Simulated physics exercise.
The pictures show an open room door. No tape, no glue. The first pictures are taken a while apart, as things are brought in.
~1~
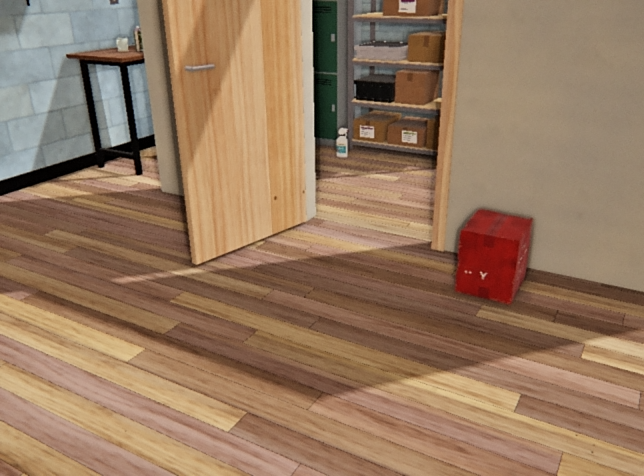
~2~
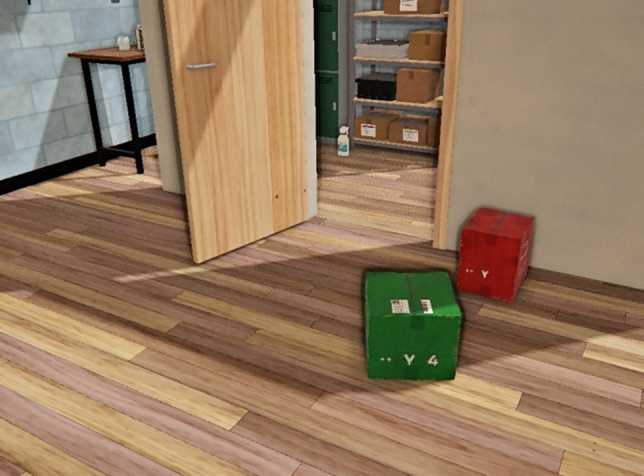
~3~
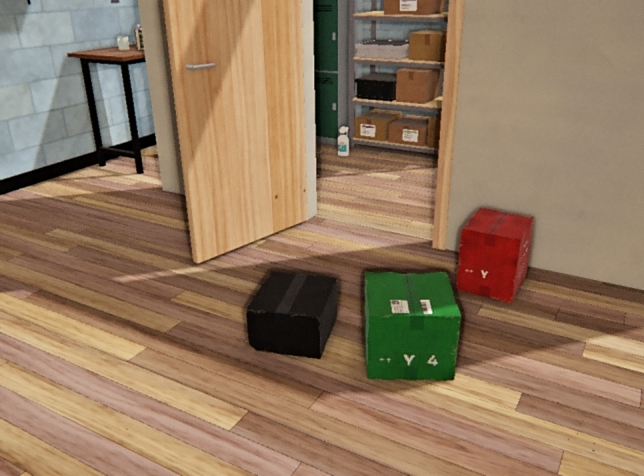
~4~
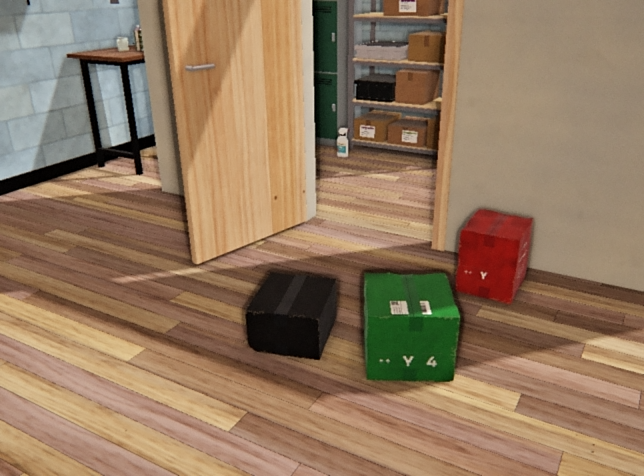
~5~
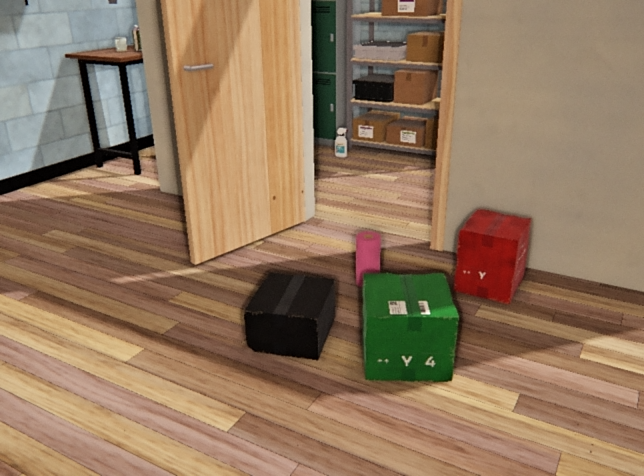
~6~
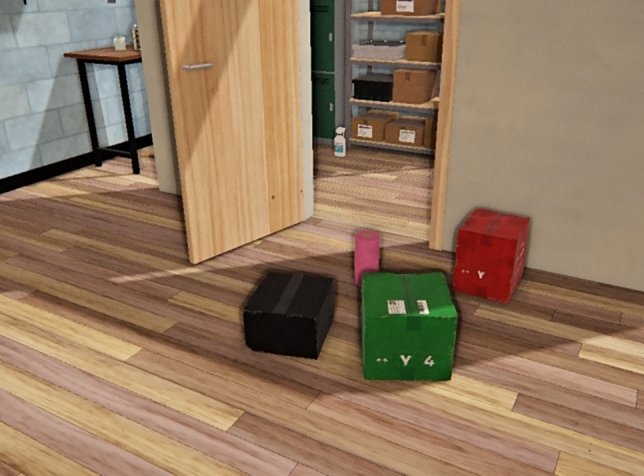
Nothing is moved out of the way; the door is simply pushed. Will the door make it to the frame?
Here the door shuts.
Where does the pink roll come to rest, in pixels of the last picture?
Around (417, 260).
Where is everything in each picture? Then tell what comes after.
Door wide open and still; red box (494, 255), in the first picture.
Door wide open and still; green box (409, 324); red box (496, 253), in the second picture.
Door wide open and still; black box (294, 313); green box (408, 324), in the third picture.
Door wide open and still; red box (494, 255); black box (294, 314), in the fourth picture.
Door wide open and still; green box (406, 325); red box (493, 255), in the fifth picture.
Door wide open and still; pink roll (367, 259); black box (291, 313), in the sixth picture.
Then, 0.80 s after the last picture, door 52° open.
Then, 1.10 s after the last picture, door 22° open; pink roll slid about its own width near (404, 261).
At rest, door 0° open; moved from the start, pink roll; the other 3 in place. Seen from the same camera at the end, pink roll near (417, 260).
